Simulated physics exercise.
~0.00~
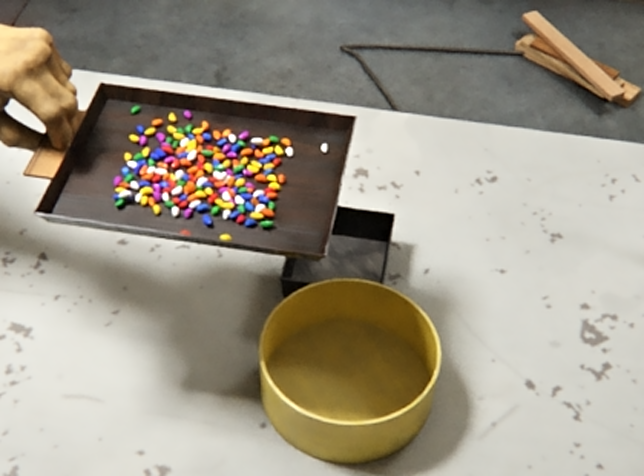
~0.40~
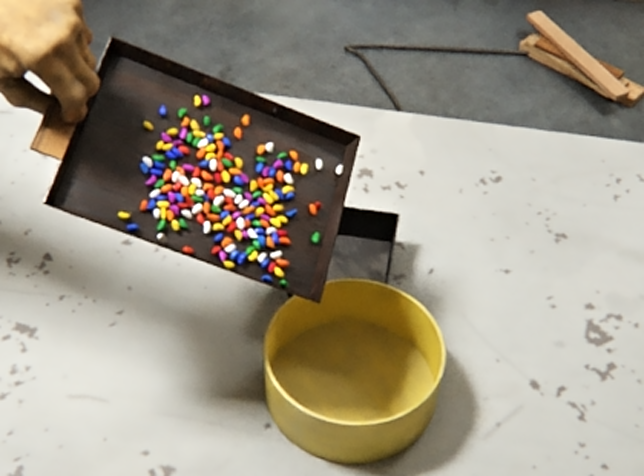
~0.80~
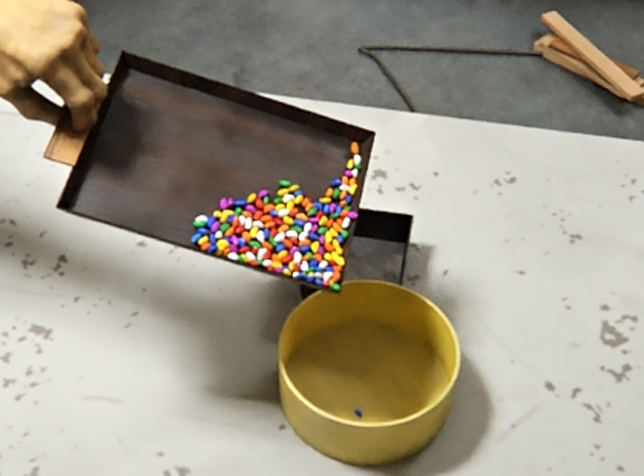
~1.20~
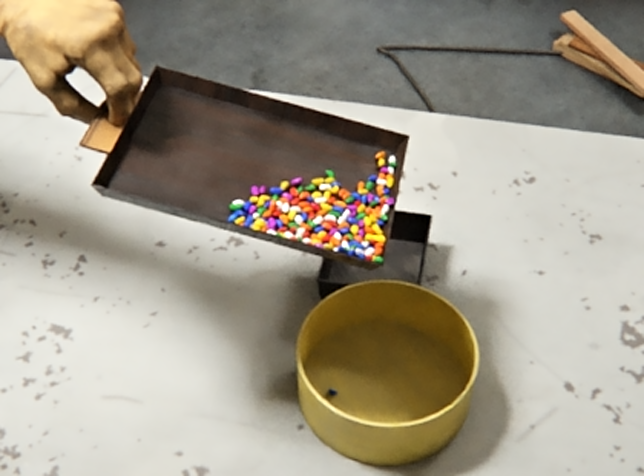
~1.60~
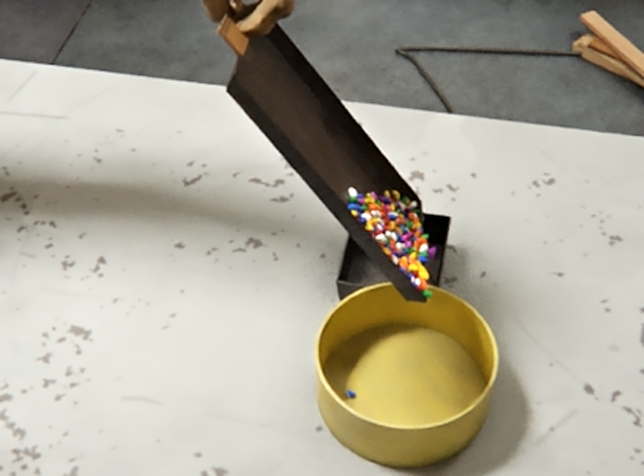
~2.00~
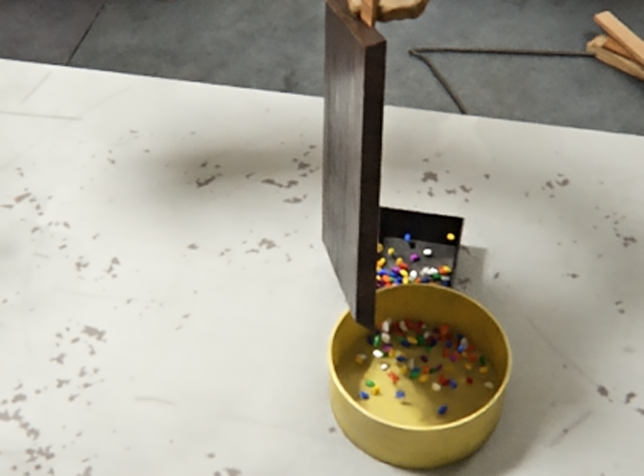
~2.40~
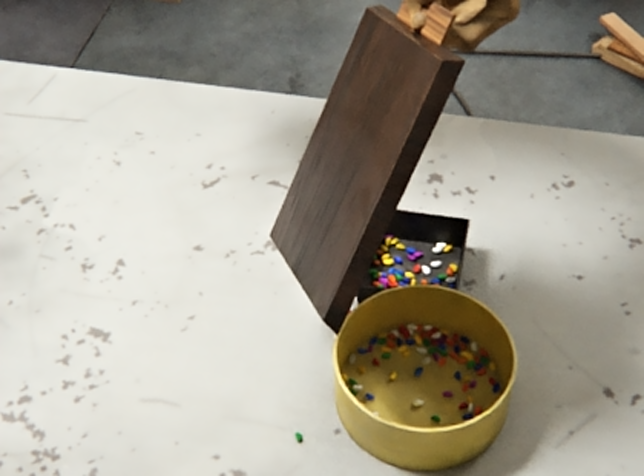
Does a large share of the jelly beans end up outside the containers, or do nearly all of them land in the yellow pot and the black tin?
Nearly all of them land in the containers, with a good share in both the yellow pot and the black tin. Only a small part ends up outside.
